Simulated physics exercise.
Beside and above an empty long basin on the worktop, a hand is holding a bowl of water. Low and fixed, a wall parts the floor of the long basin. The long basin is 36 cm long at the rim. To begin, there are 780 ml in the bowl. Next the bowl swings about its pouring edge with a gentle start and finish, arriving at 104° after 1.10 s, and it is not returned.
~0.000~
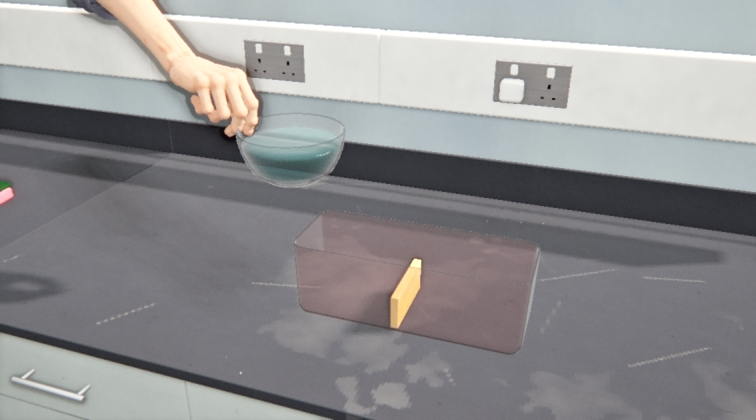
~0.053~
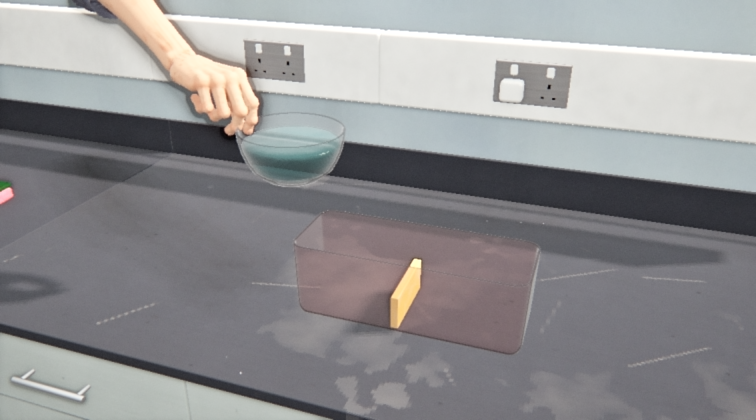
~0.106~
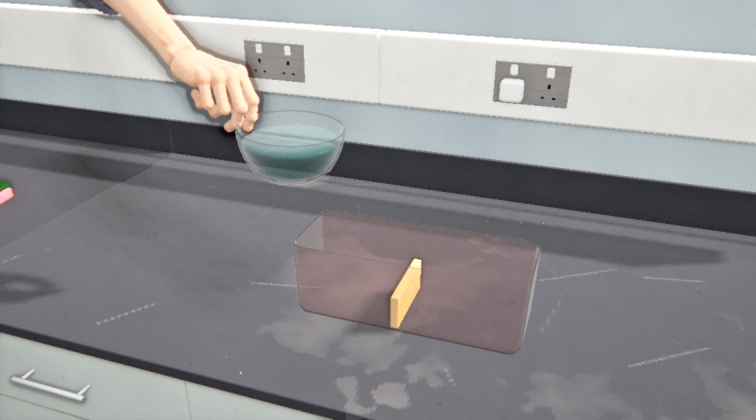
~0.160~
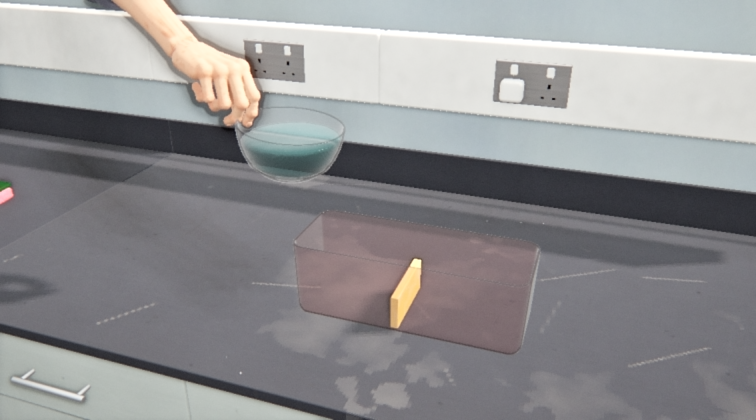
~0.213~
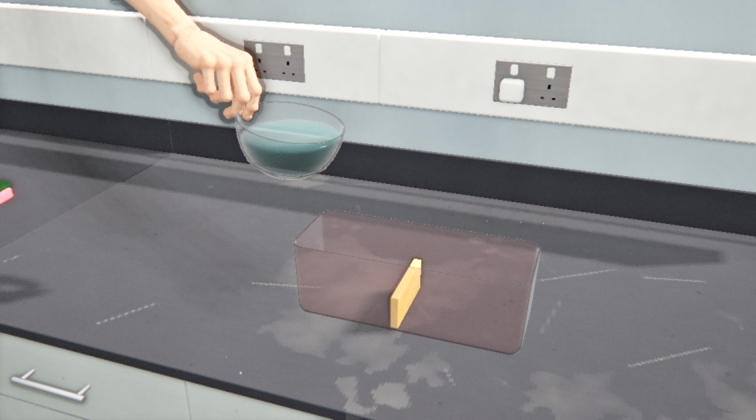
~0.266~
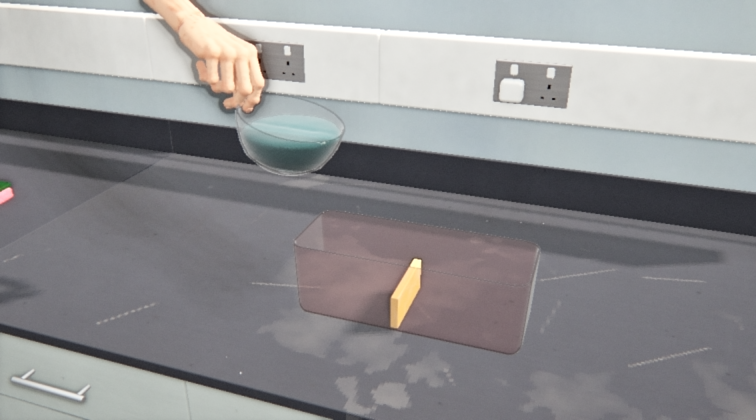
On a dark worktop, a hand slowly tilting a glass bowl of blue water beside and above an empty, divided clear basin.
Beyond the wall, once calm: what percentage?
74 out of 100.
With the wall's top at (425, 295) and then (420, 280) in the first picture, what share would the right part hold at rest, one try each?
Respectively close to 45 and 40 %.
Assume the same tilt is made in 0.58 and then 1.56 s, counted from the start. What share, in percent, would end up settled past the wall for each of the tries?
Near 70 in a hundred on the first go and near 60 in a hundred on the second.
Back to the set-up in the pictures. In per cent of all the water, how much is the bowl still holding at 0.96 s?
2 per cent or thereabouts.
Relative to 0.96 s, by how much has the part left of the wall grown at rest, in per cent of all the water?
Some 10 per cent.
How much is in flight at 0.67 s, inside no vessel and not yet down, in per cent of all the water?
Estimate: About 42 % of all of it.
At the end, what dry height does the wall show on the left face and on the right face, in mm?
Left roughly 44 mm; right roughly 28 mm.
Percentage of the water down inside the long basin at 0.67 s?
About 8 per cent.
By 0.67 s the tilt is 69° and 50 per cent is still to pour, 8 is left of the wall and 0 right of it.
By 0.96 s the tilt is 100° and 2 per cent is still to pour, 15 is left of the wall and 65 right of it.
By 1.27 s the tilt is 104° and 0 per cent is still to pour, 24 is left of the wall and 74 right of it.
By 1.60 s the tilt is 104° and 0 per cent is still to pour, 24 is left of the wall and 74 right of it.
At rest 24 per cent lies left of the wall, 74 right of it and 1 outside.
